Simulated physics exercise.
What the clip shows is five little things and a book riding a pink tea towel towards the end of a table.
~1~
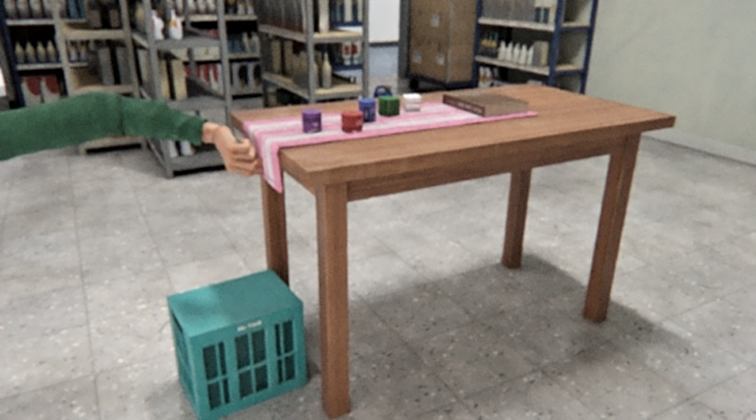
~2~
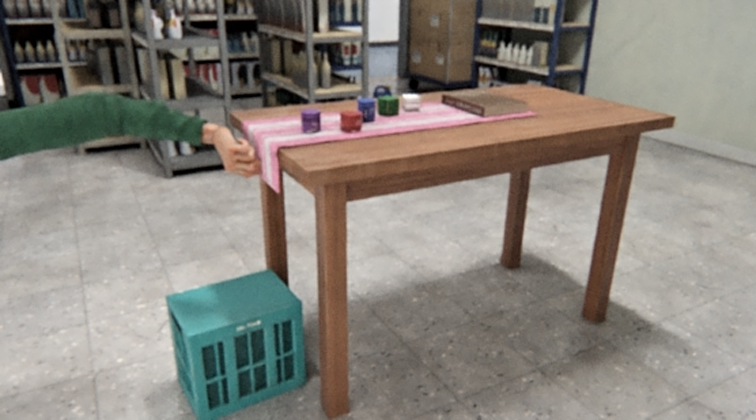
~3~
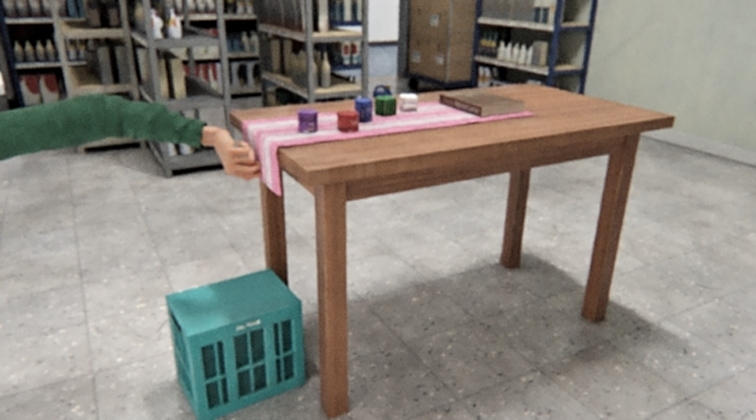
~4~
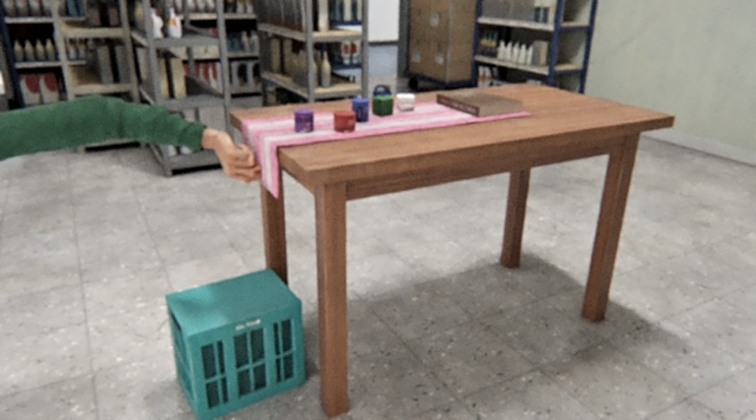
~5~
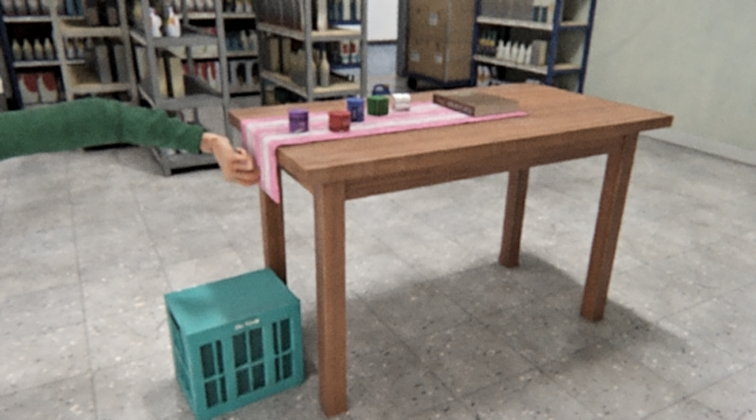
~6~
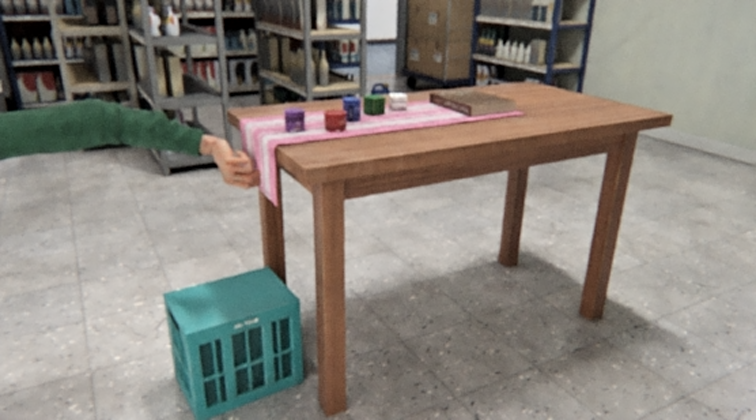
A green-sleeved arm slowly pulling a pink striped cloth leftward over a wooden table, small colourful pots and a book shifting slightly with it.
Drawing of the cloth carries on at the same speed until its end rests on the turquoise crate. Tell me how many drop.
Most likely just three will go over the edge.
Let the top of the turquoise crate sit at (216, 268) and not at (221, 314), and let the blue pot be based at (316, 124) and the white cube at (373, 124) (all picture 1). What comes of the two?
As for the blue pot, it leaves the top; as for the white cube, it stays in place.
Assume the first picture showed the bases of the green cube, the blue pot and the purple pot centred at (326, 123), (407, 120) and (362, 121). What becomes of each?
Outcome: Green cube is gone, blue pot is still in place, purple pot is gone.
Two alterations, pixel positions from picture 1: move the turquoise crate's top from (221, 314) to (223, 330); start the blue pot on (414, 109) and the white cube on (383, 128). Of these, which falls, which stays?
So the blue pot stays there, and the white cube leaves.
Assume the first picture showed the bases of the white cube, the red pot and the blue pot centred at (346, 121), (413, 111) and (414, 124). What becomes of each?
The white cube will end up down, the red pot will stay where it is, and the blue pot will stay where it is.
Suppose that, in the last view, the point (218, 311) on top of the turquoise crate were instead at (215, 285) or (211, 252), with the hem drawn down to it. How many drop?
Counts: 2, 1.
A little later, hem near (261, 246); purple pot gone.
Next, hem on the crate; purple pot, red pot and blue pot gone.
When it is over, hem on the crate; purple pot, red pot and blue pot gone. The answer is three.
